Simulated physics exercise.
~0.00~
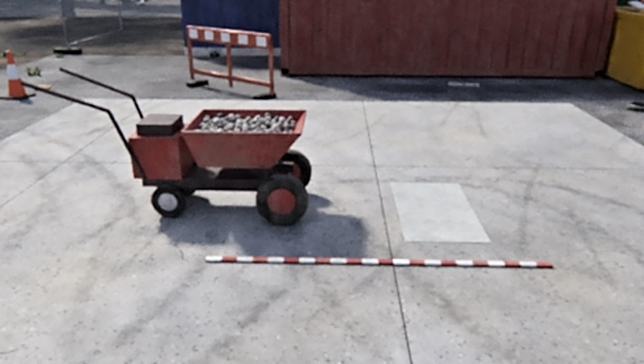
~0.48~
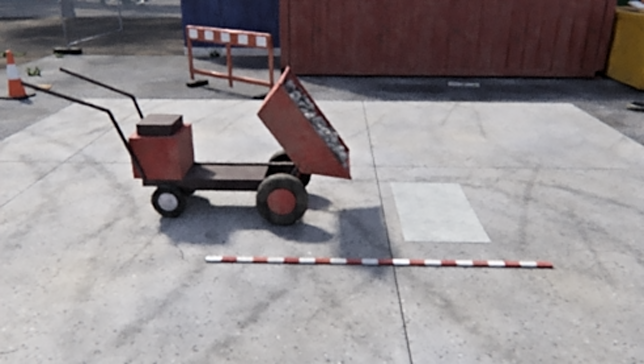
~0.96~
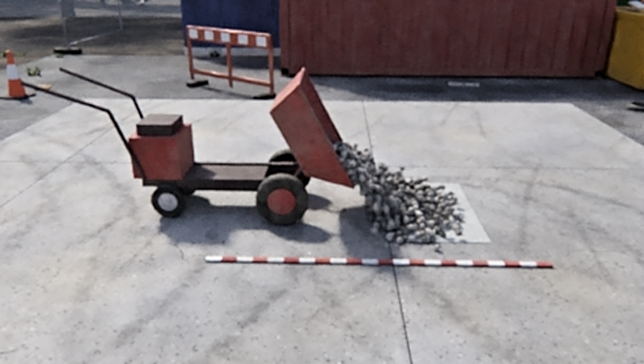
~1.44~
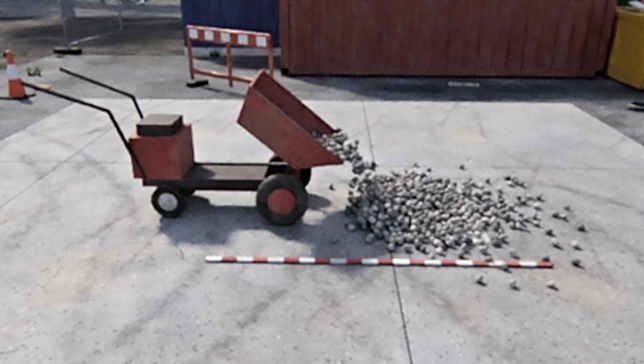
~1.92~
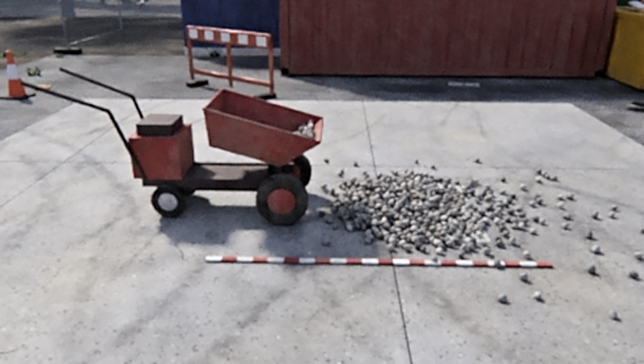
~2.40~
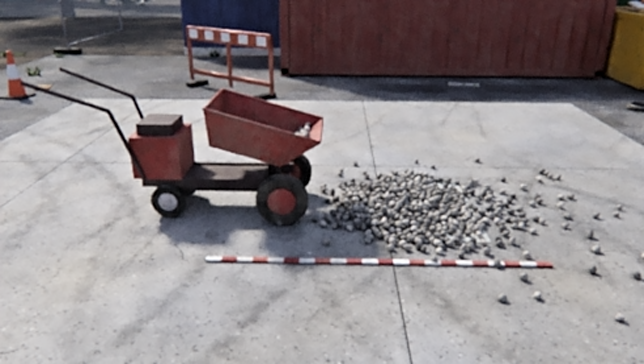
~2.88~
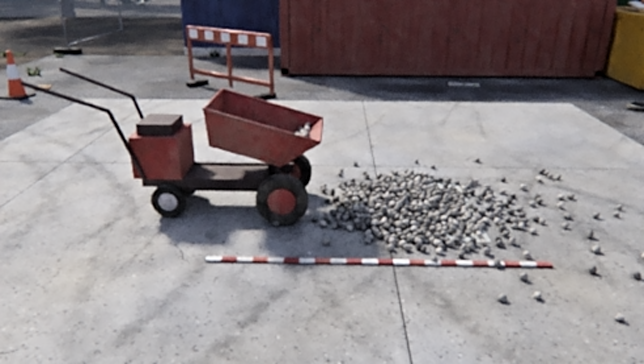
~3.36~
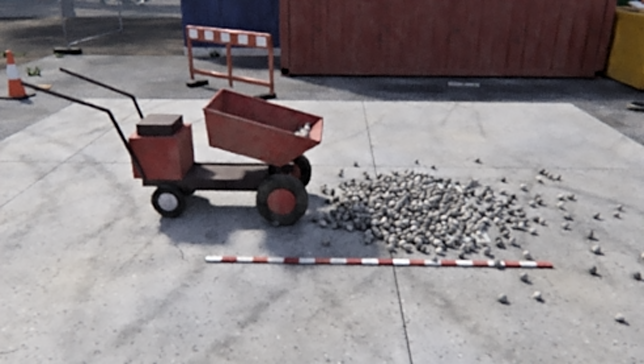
A red tray on a small wheeled barrow tips steeply to the right, pouring grey stones onto the concrete and over a pale sheet, then lowers partway and stops, still slightly tilted with a few stones inside, beside a wide, low heap with scattered stones around it.
